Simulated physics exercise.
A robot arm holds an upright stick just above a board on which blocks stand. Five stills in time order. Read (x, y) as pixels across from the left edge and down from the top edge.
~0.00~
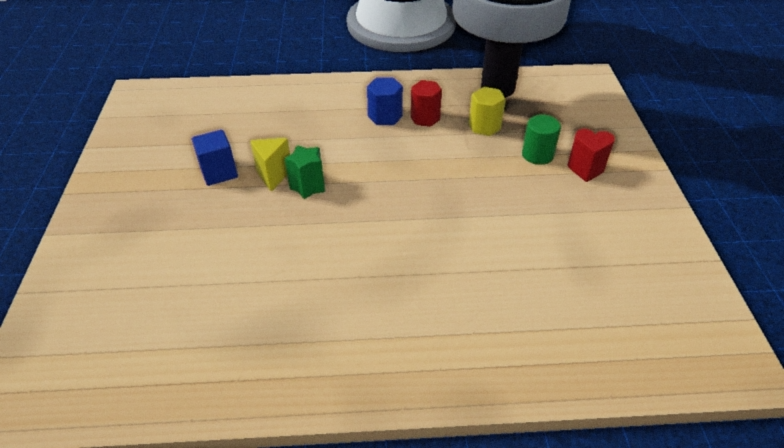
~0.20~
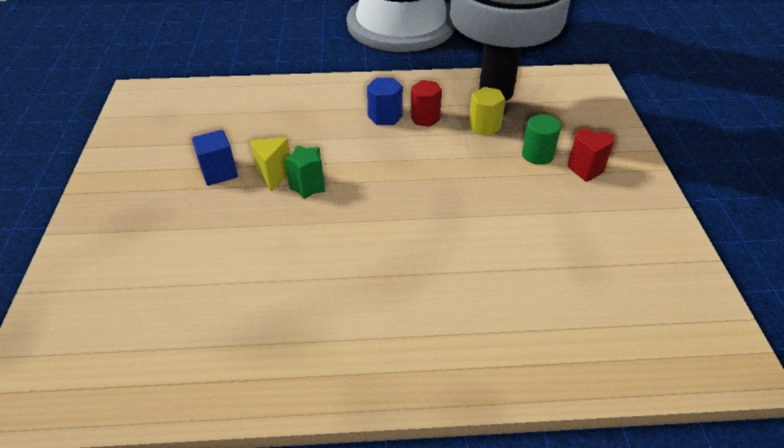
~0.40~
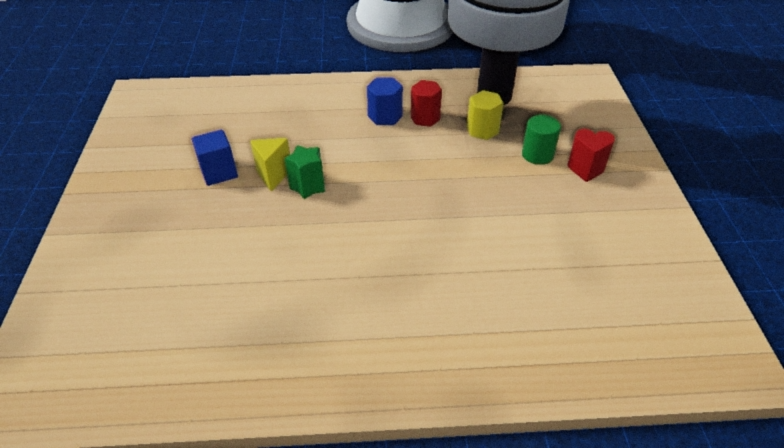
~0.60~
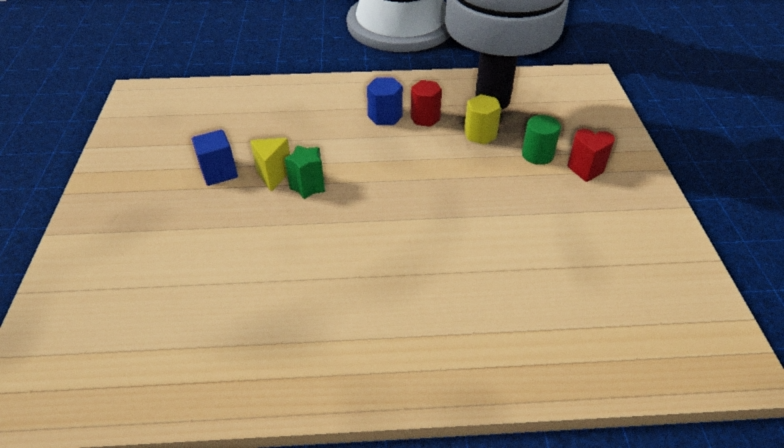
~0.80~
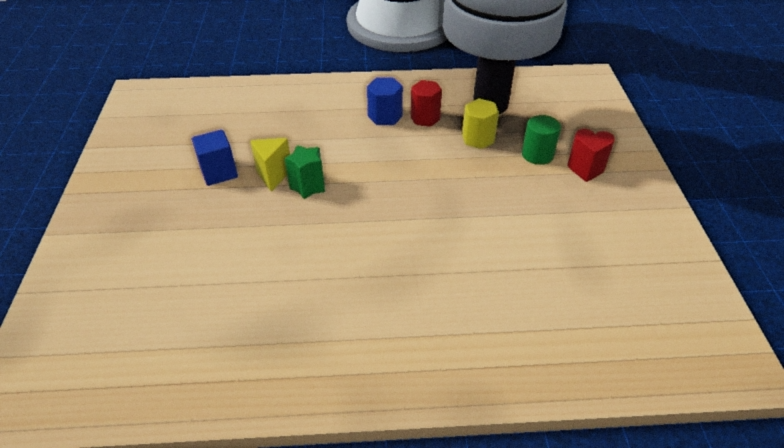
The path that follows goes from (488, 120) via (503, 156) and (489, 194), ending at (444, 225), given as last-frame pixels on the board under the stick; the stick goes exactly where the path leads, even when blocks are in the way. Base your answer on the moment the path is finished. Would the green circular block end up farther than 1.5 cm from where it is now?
No - that is not the case.
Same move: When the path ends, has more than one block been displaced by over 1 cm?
No, it doesn't check out.
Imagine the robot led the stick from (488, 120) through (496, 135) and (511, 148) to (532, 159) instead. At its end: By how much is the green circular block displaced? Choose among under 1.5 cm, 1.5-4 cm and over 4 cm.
Band: 1.5 to 4 cm.
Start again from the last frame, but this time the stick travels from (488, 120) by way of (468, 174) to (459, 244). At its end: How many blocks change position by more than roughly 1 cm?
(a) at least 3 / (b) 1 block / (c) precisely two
The correct letter is b.
What follows on the original path. One third of the way, stick at (506, 142); yellow hexagon at (473, 127), turned 60° clockwise.
Two thirds of the way, stick at (491, 180); yellow hexagon at (472, 128), turned 70° clockwise.
At the end, stick at (446, 210); yellow hexagon at (472, 128), turned 70° clockwise; green circular block in place.
